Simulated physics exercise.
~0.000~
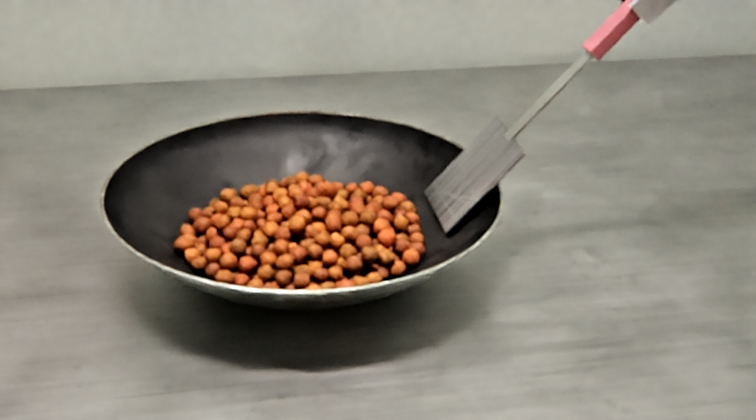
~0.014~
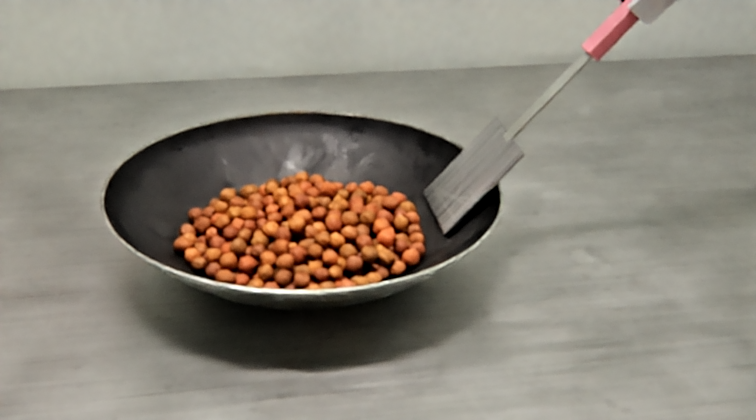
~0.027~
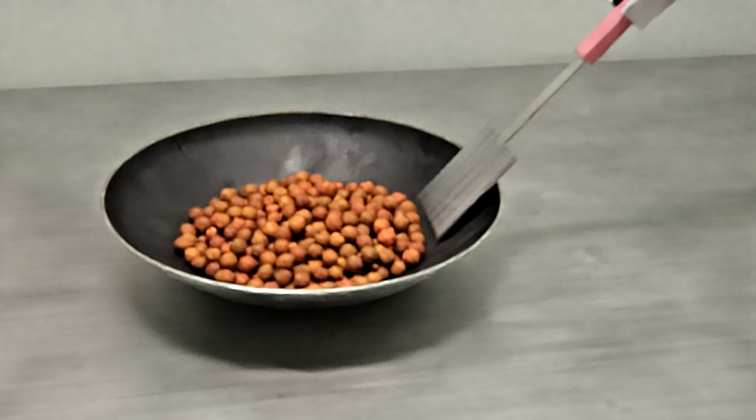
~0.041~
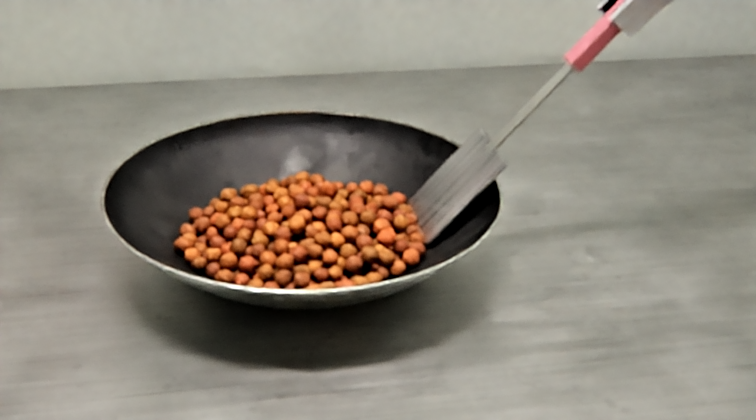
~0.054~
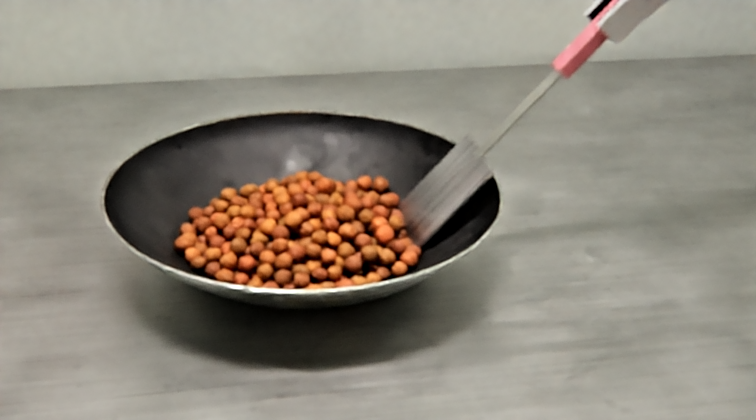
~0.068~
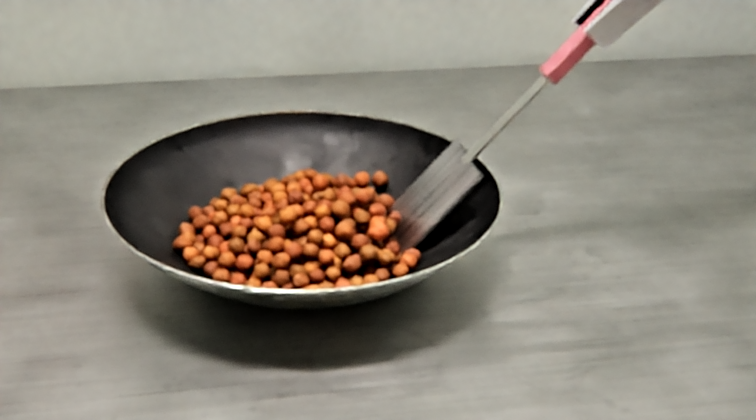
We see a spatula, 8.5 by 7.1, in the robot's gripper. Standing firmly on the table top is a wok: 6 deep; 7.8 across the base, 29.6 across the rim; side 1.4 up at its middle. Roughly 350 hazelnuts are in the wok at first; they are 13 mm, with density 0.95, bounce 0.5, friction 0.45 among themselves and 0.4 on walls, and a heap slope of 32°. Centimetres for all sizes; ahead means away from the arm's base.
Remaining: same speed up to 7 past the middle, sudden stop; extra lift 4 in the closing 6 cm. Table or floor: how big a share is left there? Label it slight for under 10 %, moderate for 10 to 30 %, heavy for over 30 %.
Label: Slight.
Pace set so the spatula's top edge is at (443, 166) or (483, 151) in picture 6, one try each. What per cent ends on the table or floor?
Try one roughly 20 per cent; try two roughly 0 per cent.
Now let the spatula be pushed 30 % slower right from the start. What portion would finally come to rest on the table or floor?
In that case, close to 0 per cent.
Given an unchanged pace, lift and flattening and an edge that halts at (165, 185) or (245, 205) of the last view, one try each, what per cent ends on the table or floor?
Roughly 25 and 0 per cent.
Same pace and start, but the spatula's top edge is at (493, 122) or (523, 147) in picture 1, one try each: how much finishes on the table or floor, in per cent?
About 5 and 5 per cent.
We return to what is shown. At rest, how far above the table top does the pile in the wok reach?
Height at the end: Around 6.5 cm.
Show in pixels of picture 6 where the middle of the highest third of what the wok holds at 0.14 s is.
At about (272, 220).
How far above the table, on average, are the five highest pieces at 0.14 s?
Height: Approx. 5 cm.
After 0.14 s, sloping 48°, highest piece 5 above the table; 354 in the wok.
After 0.22 s, sloping 48°, highest piece 6 above the table; 354 in the wok.
After 0.46 s, sloping 48°, highest piece 7 above the table; 342 in the wok, 7 on the table or floor, 5 on the blade or in flight.
After 1.51 s, sloping 48°, highest piece 6 above the table; 340 in the wok, 14 on the table or floor.
In the end, 340 in the wok, 14 on the table or floor. That is 4 % on the table or floor.
